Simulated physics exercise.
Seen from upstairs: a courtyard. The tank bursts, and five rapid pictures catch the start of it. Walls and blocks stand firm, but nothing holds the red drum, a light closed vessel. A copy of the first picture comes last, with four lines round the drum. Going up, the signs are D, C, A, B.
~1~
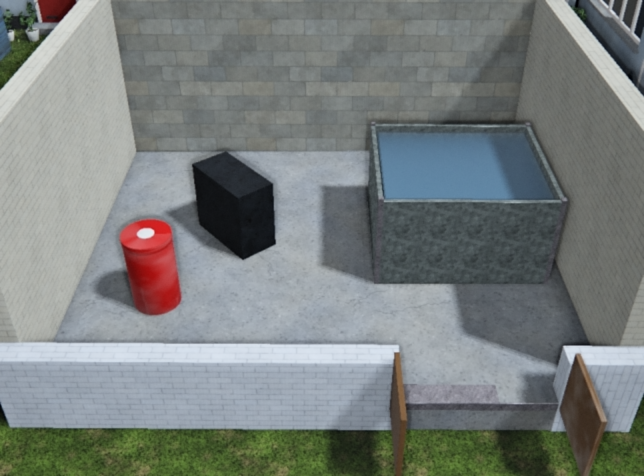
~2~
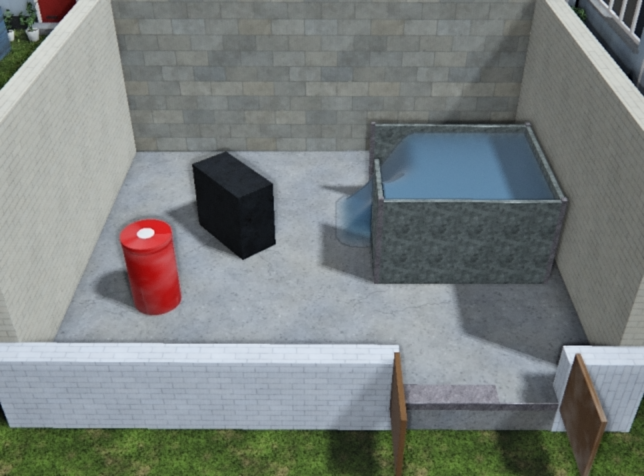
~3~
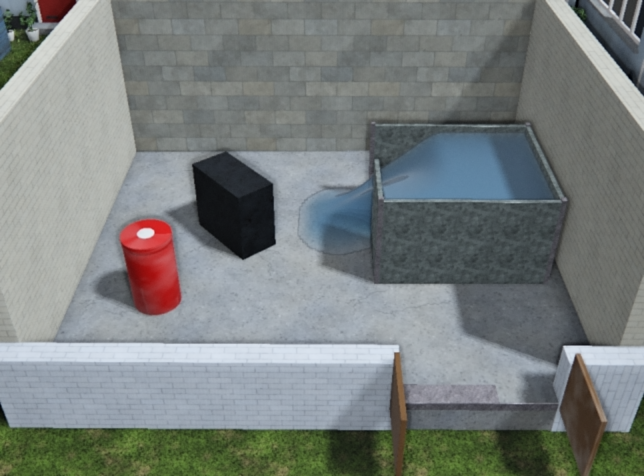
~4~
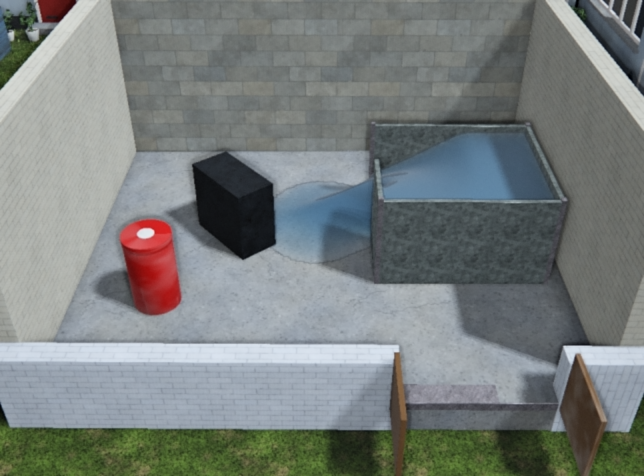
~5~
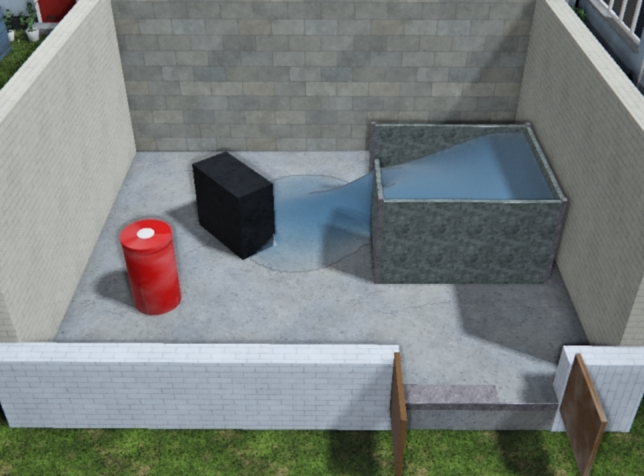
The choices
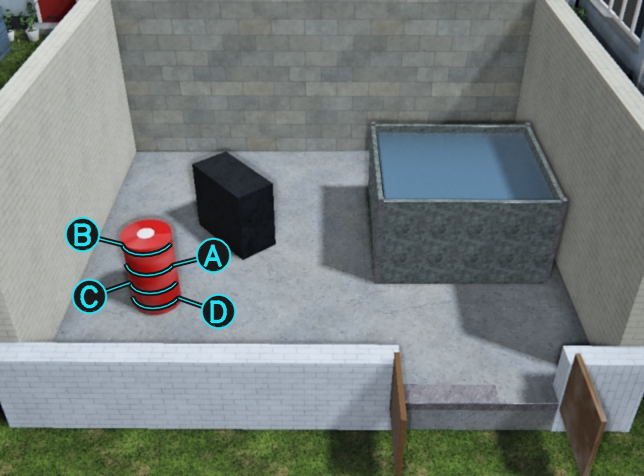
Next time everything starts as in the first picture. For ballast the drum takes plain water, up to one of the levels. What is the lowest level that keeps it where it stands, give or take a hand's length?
Mark A just does it.
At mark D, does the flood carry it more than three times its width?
Yes.
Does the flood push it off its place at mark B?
No, that is safe.
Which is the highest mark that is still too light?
The answer is C.
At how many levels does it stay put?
Two of them.
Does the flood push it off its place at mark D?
Yes.
On the marked copy, A at (146, 275); B at (142, 254); C at (149, 293); D at (152, 308); from the bottom up D, C, A, B.
With A, it does not move.
With B, it does not move.
With C, it is pushed about half its own width away.
With D, it is pushed about 8 times its own width away.
